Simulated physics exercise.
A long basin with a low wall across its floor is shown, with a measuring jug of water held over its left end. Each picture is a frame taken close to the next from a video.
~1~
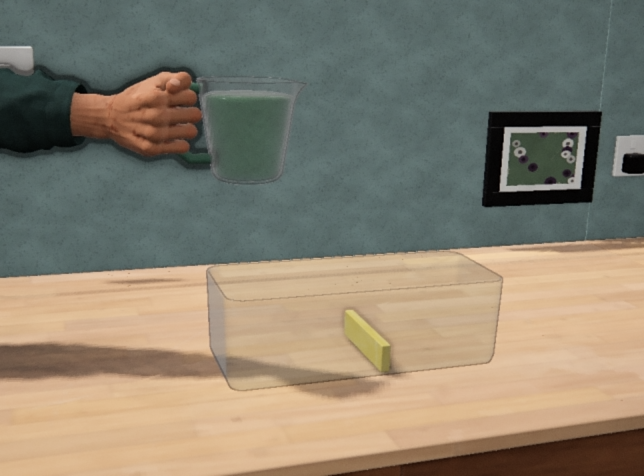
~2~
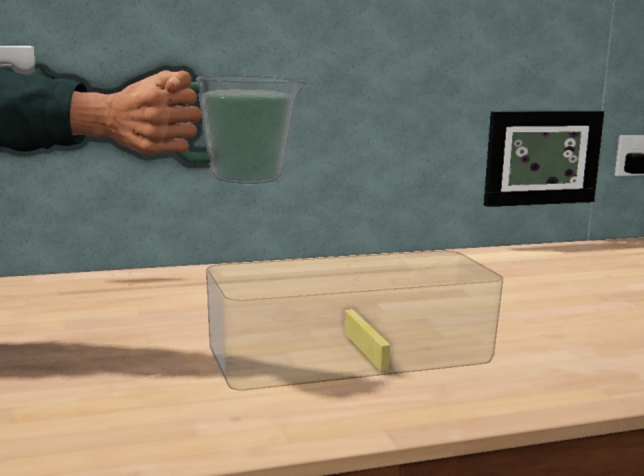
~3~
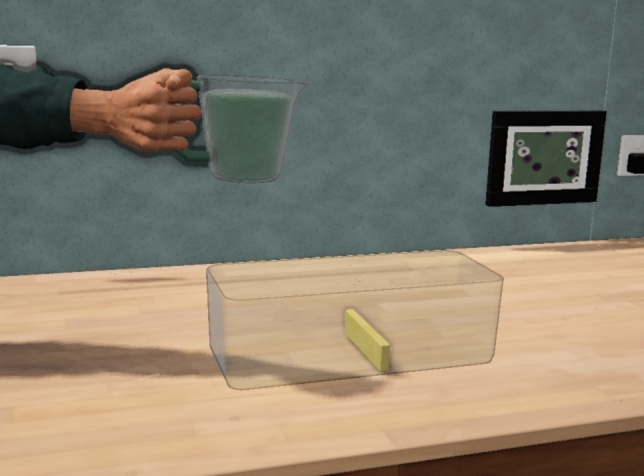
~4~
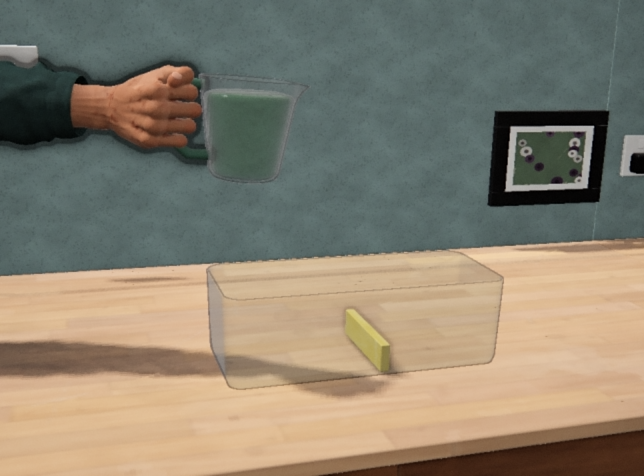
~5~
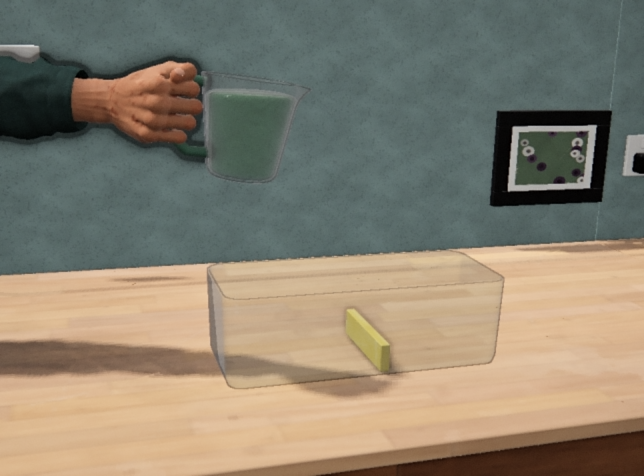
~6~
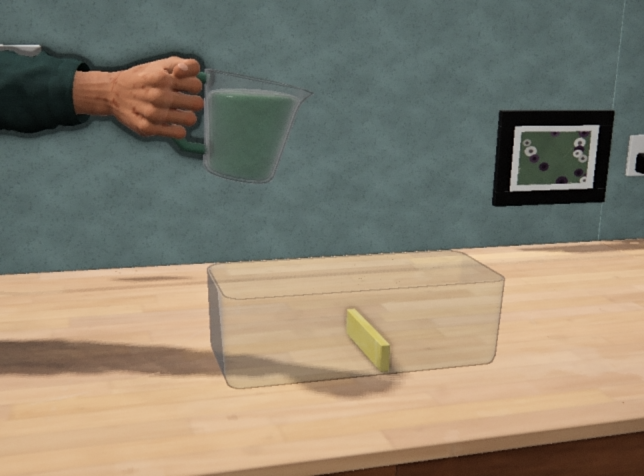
A hand holds a jug of water above a clear basin and slowly tilts it slightly right.
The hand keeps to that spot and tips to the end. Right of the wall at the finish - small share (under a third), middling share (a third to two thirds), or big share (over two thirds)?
Middling.
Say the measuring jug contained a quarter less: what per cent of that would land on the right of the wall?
It comes to around 20 percent.
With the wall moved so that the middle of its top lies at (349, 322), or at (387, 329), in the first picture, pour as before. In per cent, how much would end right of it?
Try one about 85 %, try two about 10 %.
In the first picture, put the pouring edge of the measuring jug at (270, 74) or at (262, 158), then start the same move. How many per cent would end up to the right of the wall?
Close to 10 % for the first start and close to 10 % for the second.
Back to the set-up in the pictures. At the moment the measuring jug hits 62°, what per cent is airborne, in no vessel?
Share: Approx. 20 %.
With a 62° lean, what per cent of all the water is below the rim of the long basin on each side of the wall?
Left: 0 %. Right: 0 %.
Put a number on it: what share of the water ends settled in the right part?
Roughly 45 percent of it.
A moment on, the measuring jug is tipped part way and 77 per cent is still to pour, 2 is left of the wall and 0 right of it.
Next, the measuring jug is tipped on its side and 28 per cent is still to pour, 15 is left of the wall and 31 right of it.
Then the measuring jug is tipped on its side and 4 per cent is still to pour, 48 is left of the wall and 43 right of it.
Later the measuring jug is tipped on its side and 0 per cent is still to pour, 54 is left of the wall and 44 right of it.
At rest 55 per cent lies left of the wall, 44 right of it and 1 outside.
